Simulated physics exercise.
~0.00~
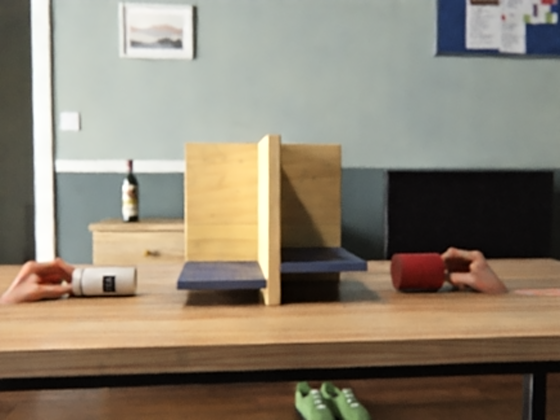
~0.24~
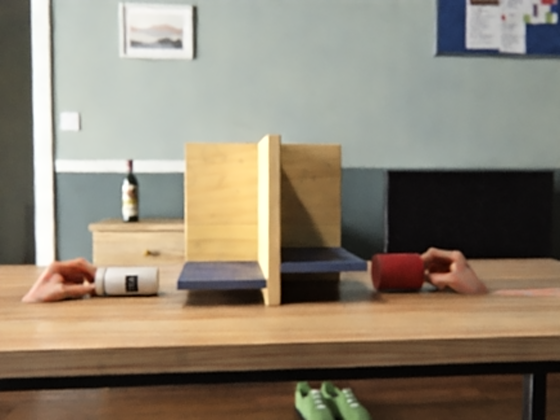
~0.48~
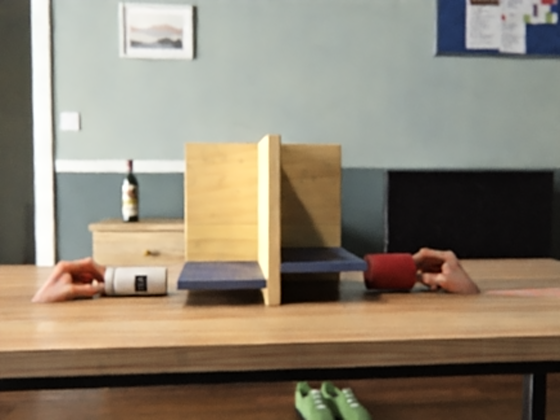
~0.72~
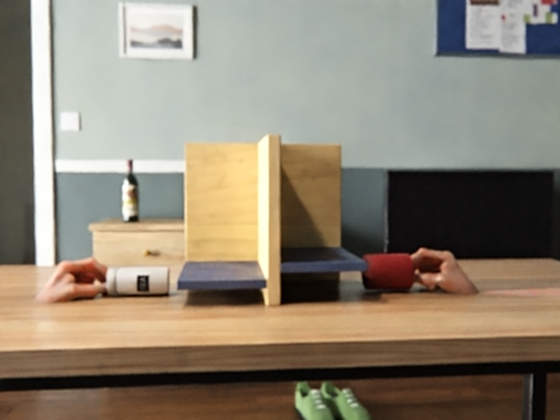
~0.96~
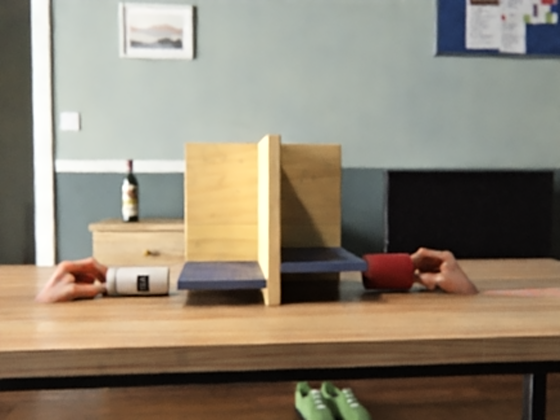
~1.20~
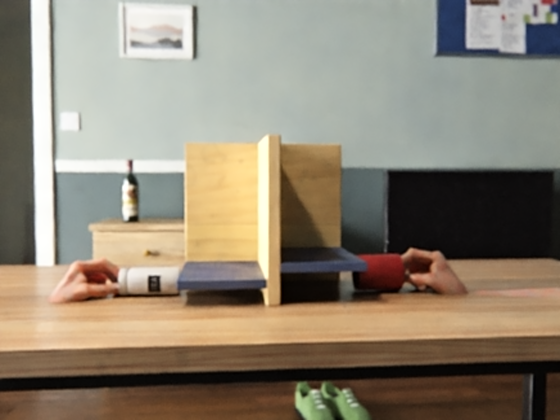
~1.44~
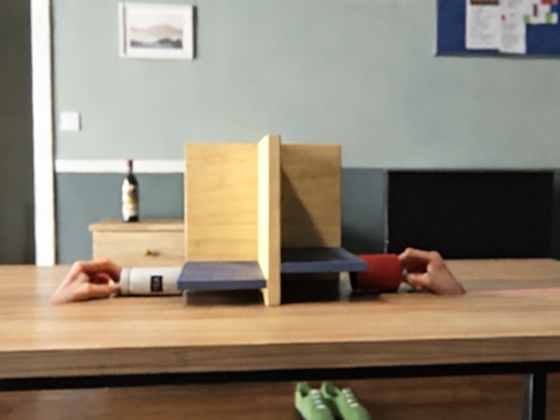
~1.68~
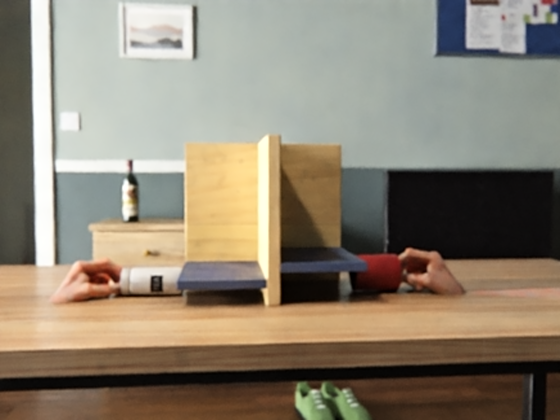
A white shaker lying on its side and a red beaker were pushed inward by hands from the left and right of a wooden stand, sliding toward its dark shelves until both stopped at the shelf edges, still held.
